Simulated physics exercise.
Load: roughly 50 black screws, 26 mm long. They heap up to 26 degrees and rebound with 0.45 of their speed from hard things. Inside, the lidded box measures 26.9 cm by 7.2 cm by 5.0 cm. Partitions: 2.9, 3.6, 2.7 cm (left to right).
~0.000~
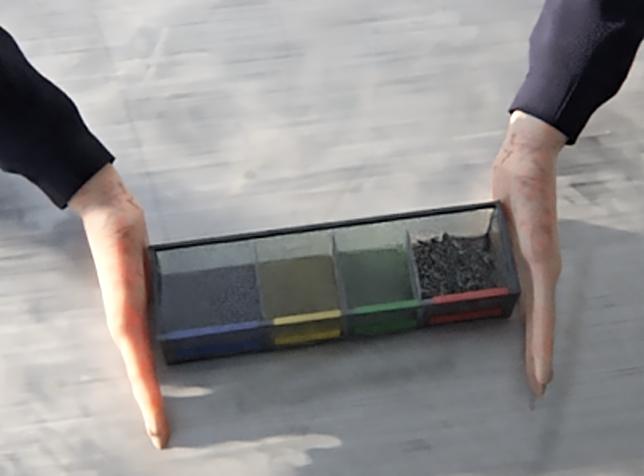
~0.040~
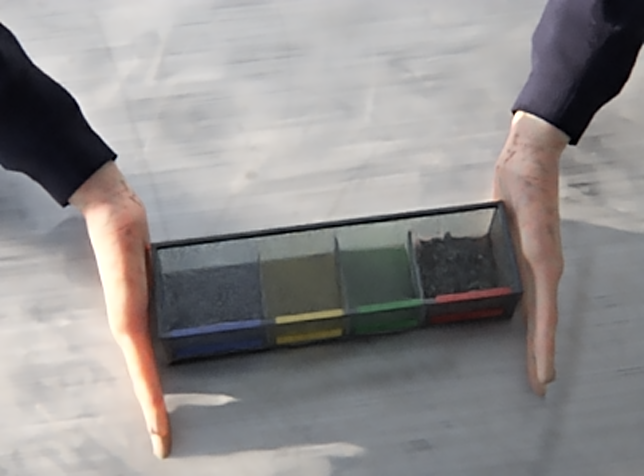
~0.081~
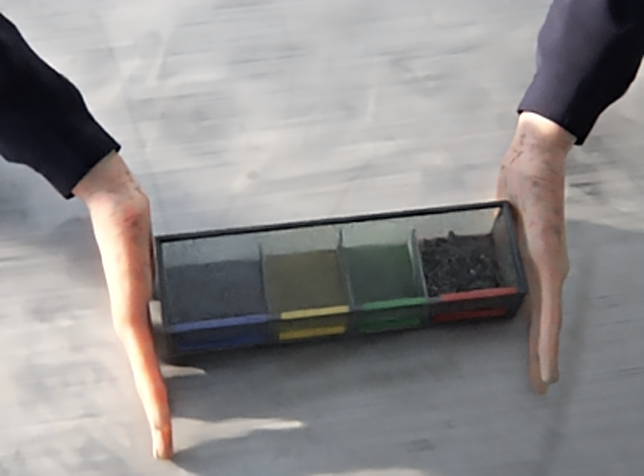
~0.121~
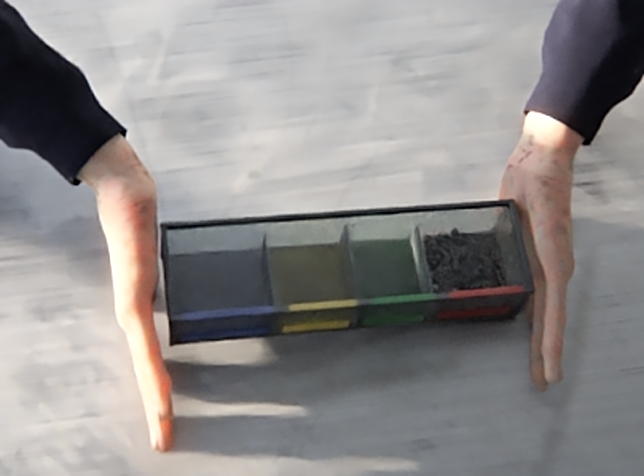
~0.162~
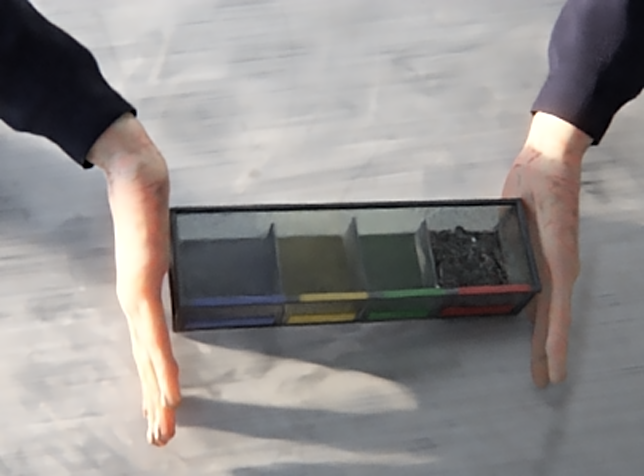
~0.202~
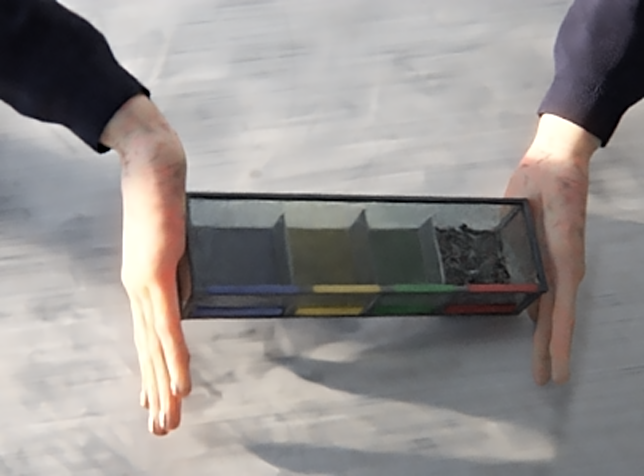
Two hands pressed against the ends of a clear box with blue, yellow, green and red sections, then gradually tilted it, raising the left end, while the dark screws stayed in the red section.
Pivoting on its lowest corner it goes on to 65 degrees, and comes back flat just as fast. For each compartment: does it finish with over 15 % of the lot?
Red over, blue under, green under, yellow under.
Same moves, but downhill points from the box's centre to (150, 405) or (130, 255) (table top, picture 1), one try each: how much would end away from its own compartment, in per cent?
About 20 and 25 per cent.
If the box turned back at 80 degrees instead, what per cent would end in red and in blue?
Red 100, blue 0.
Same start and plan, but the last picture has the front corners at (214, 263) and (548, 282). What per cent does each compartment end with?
Red 100; blue 0; green 0; yellow 0.
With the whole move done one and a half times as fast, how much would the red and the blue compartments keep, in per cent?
Then: Red 100, blue 0.
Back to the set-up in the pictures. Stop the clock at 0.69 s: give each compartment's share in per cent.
Red 100, blue 0, green 0, yellow 0.
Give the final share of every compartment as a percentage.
Red 100; blue 0; green 0; yellow 0.
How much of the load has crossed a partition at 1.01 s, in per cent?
About 0 per cent.
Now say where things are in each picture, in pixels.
Box tilt 0 degrees, front corners at (163, 336) and (515, 289); red 100 %, in the first picture.
Box tilt 1 degrees, front corners at (164, 334) and (517, 289), in the second picture.
Box tilt 3 degrees, front corners at (168, 328) and (522, 289), lowest corner right front, in the third picture.
Box tilt 8 degrees, front corners at (175, 317) and (528, 288), lowest corner right front, in the fourth picture.
Box tilt 13 degrees, front corners at (185, 302) and (535, 287), lowest corner right front, in the fifth picture.
Box tilt 18 degrees, front corners at (198, 289) and (542, 287), lowest corner right front; red 100 %. Its pace works out near 125 degrees a second, in the sixth picture.
Then, at 0.69 s, tilt 64 degrees; red 100 %.
Then, at 1.01 s, tilt 26 degrees; red 100 %.
Then, at 1.43 s, tilt 0 degrees; red 100 %.
By 1.7 s all is still; red 100 %, blue 0 %, green 0 %, yellow 0 %.
